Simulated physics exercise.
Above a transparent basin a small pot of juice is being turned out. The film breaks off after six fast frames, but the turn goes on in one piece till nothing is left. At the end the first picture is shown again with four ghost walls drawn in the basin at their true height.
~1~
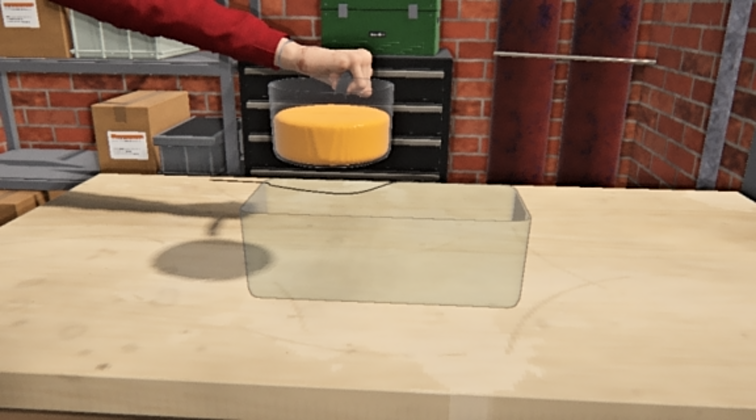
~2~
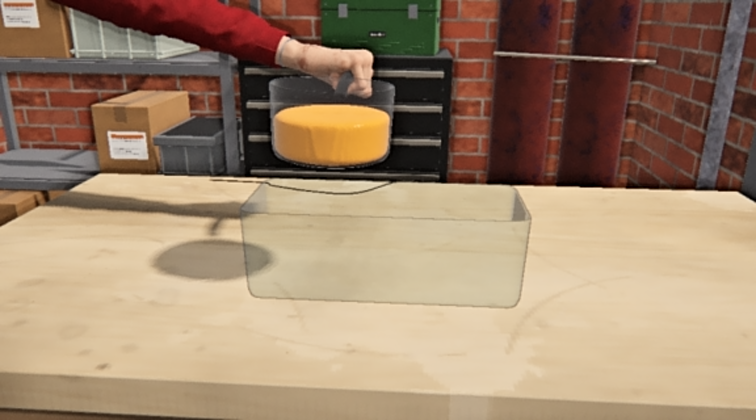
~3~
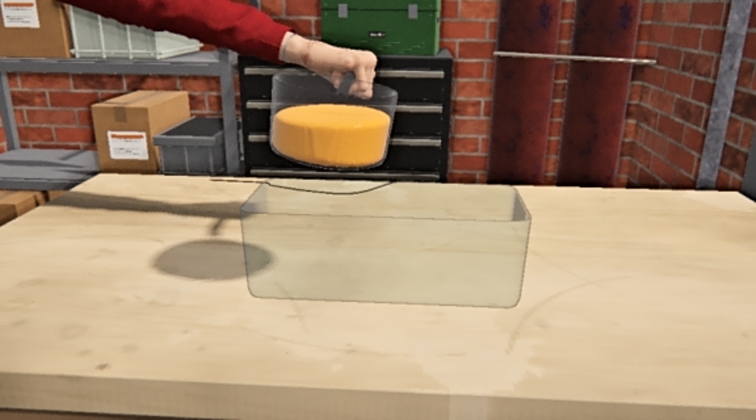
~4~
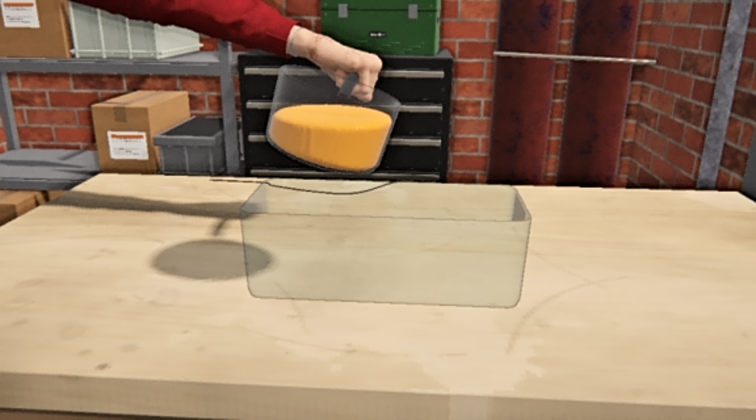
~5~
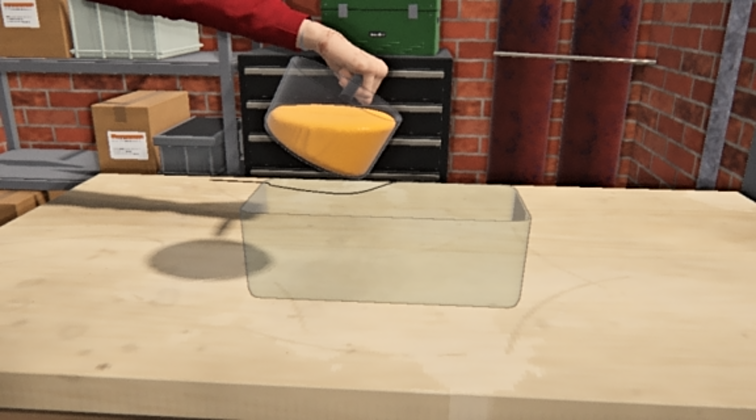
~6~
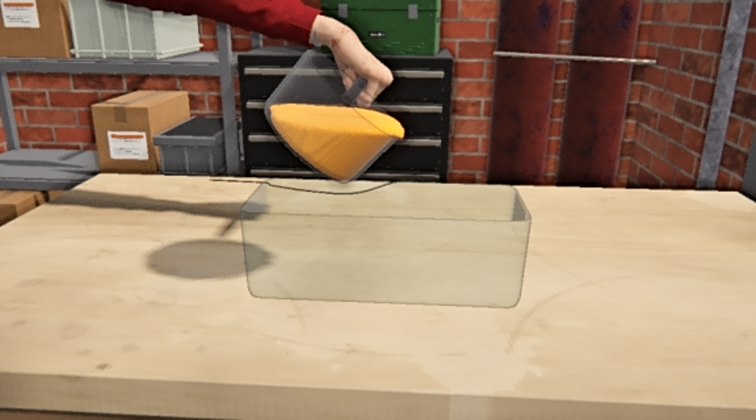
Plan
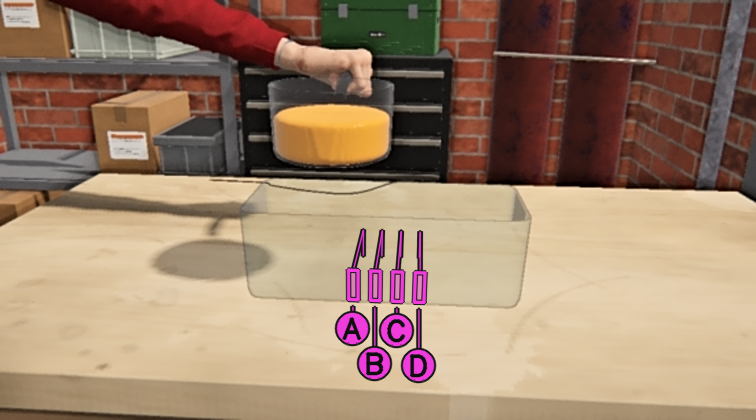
At first, a red-sleeved arm reaches in from the left, and its hand holds a small clear pot of orange juice upright above an empty transparent basin on a wooden table. The hand then tilts the pot steadily to the right, and the juice shifts toward the lowered side until it reaches the lip.
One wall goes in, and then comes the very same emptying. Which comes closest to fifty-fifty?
D is best.
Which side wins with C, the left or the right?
More ends on the right.
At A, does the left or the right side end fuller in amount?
The right one.
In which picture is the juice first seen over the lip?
In picture 6.
In magenta, A at (352, 306); B at (374, 307); C at (396, 308); D at (418, 309).
With A, about 6 % ends left of the wall and 94 % right of it.
With B, about 6 % ends left of the wall and 93 % right of it.
With C, about 24 % ends left of the wall and 76 % right of it.
With D, about 54 % ends left of the wall and 45 % right of it.
